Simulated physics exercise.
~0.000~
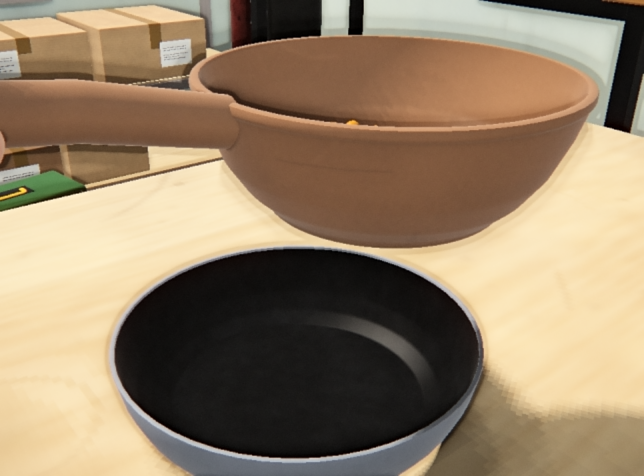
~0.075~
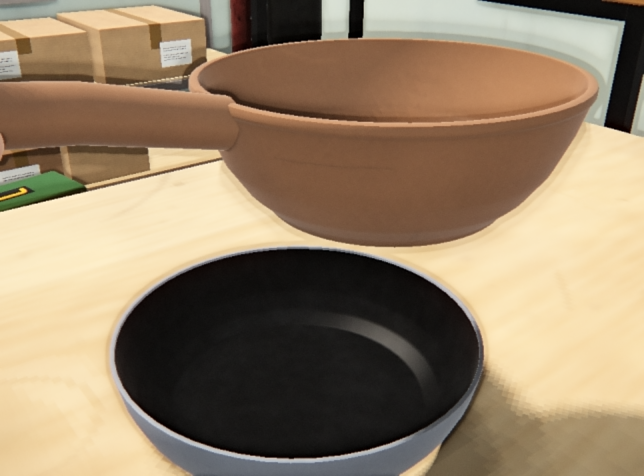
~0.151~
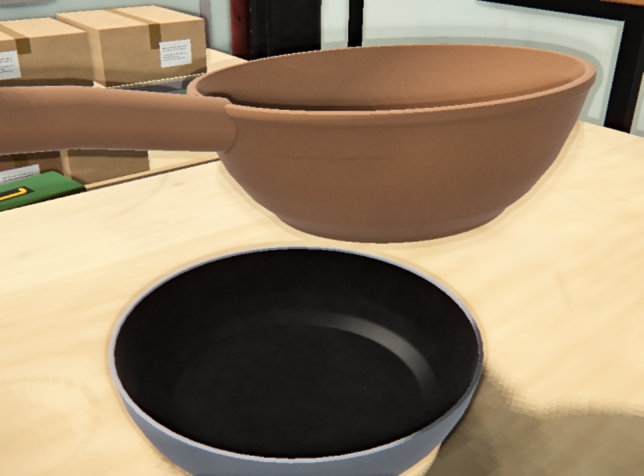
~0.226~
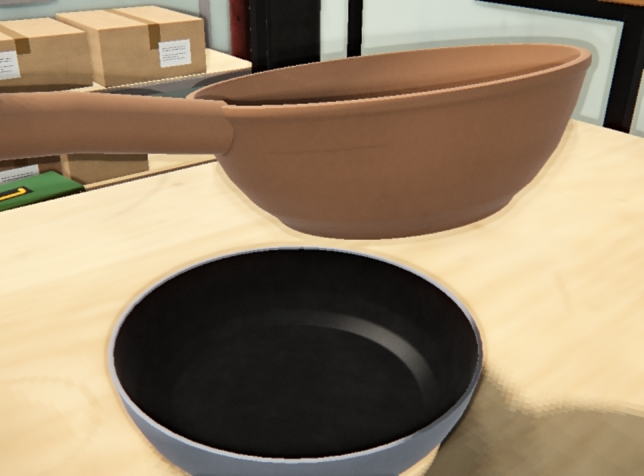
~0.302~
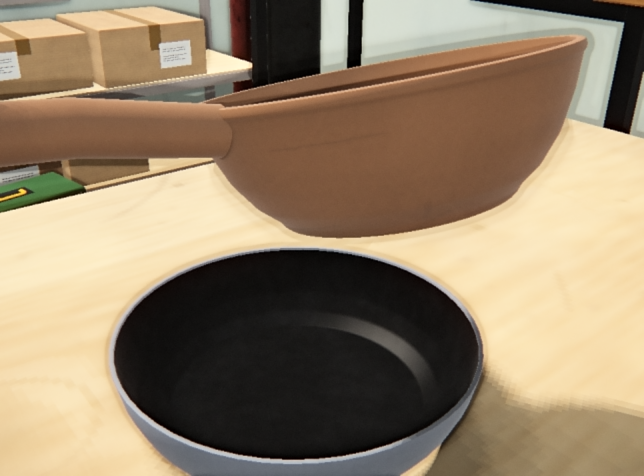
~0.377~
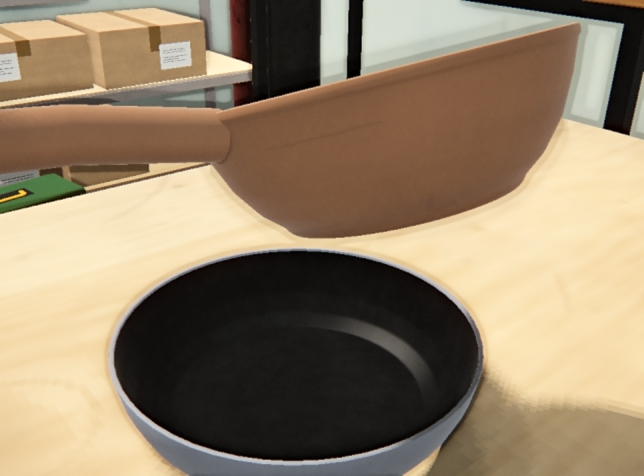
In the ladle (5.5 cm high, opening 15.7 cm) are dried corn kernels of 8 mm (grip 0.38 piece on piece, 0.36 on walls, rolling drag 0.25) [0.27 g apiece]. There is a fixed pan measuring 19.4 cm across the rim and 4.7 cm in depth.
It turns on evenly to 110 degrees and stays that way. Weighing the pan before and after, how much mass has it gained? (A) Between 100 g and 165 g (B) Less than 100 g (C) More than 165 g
Answer: B.
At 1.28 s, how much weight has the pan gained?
0 g, give or take.
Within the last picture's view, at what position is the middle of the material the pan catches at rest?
Centre: Approx. (308, 393).
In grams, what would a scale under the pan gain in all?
Roughly 80 g.
After 0.87 s, tilt 51 degrees; 0 g in the pan, ladle holds 100 %.
After 1.28 s, tilt 77 degrees; 0 g in the pan, ladle holds 100 %.
Then, at 1.65 s, tilt 100 degrees; 40 g in the pan, ladle holds 40 %.
After 2.01 s, tilt 110 degrees; 76 g in the pan, ladle holds 0 %.
By 2.3 s all is still; 76 g in the pan, ladle holds 0 %.
